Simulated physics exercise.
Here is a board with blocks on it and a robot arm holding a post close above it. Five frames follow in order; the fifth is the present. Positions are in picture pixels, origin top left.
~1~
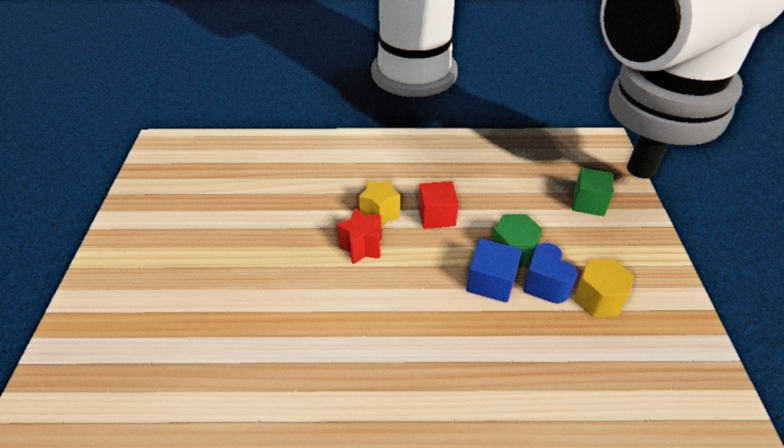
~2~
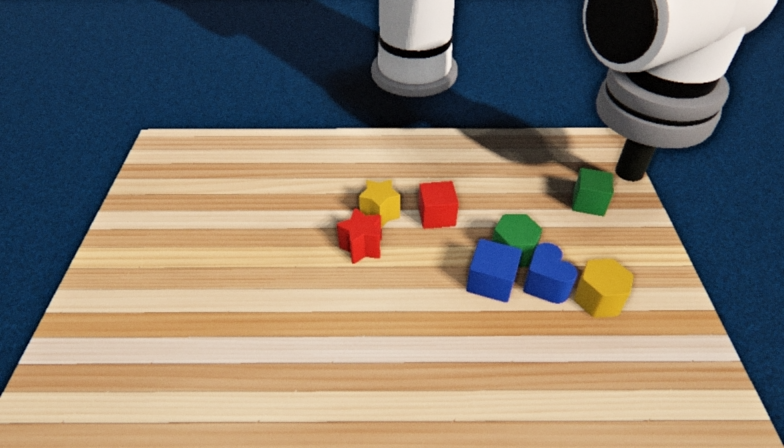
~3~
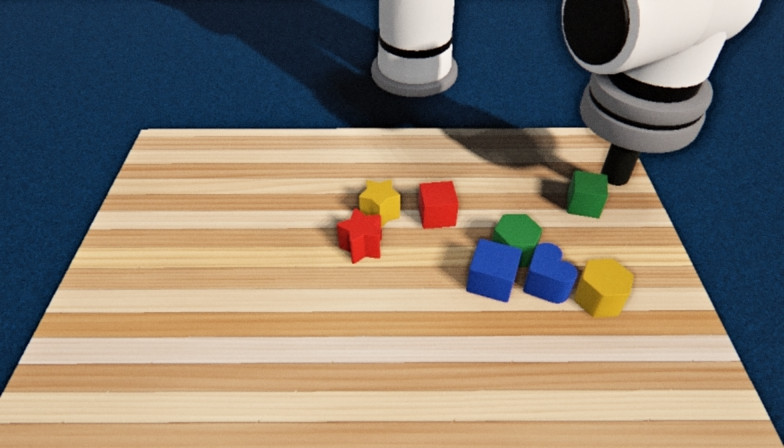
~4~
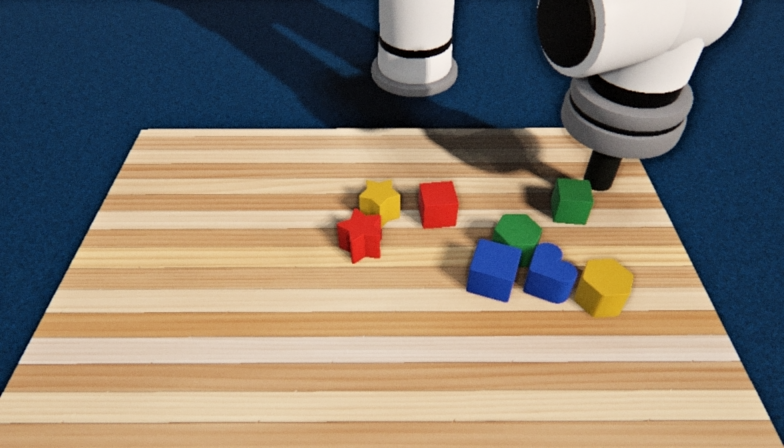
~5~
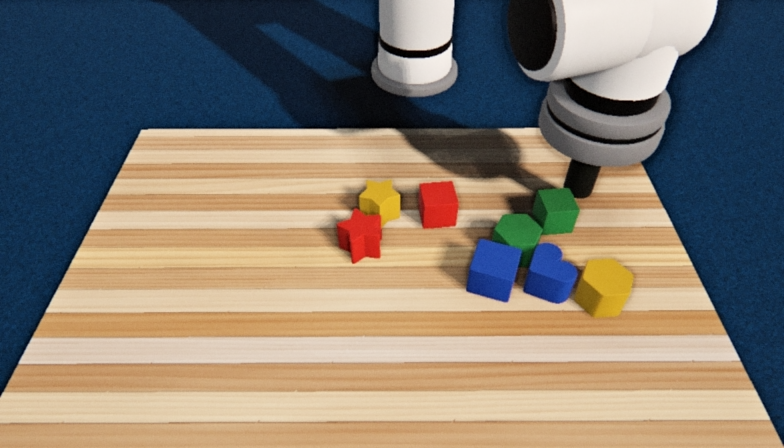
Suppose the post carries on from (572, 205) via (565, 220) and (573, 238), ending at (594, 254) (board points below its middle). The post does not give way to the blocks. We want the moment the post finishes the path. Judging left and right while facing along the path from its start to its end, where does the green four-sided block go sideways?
That block drifts right.
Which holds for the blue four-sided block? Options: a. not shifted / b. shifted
Answer: A.
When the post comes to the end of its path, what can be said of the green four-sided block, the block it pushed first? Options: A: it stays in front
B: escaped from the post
Choice B: Escaped from the post.
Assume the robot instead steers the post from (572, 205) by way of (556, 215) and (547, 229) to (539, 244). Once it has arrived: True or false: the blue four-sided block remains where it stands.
Verdict: False.
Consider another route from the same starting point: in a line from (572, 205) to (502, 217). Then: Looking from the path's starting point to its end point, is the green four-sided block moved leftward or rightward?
The left.
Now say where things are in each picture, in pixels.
In the first picture, post tip (641, 170); block tops, blue four-sided block (496, 259); green six-sided block (519, 229); green four-sided block (597, 180); yellow six-sided block (608, 276).
In the second picture, post (629, 173); blocks unchanged.
In the third picture, post (614, 177); green four-sided block (591, 182).
In the fourth picture, post (597, 182); green four-sided block (575, 190).
In the fifth picture, post (577, 190); blue four-sided block (496, 259); green six-sided block (519, 229); green four-sided block (559, 200); yellow six-sided block (608, 276).
On the path given first. Halfway along, post (571, 214); green six-sided block (516, 231), turned 15° clockwise; green four-sided block (546, 216).
At the end, post (600, 239); blue four-sided block in place; green six-sided block (515, 231), turned 15° clockwise; green four-sided block (547, 217); yellow six-sided block in place.
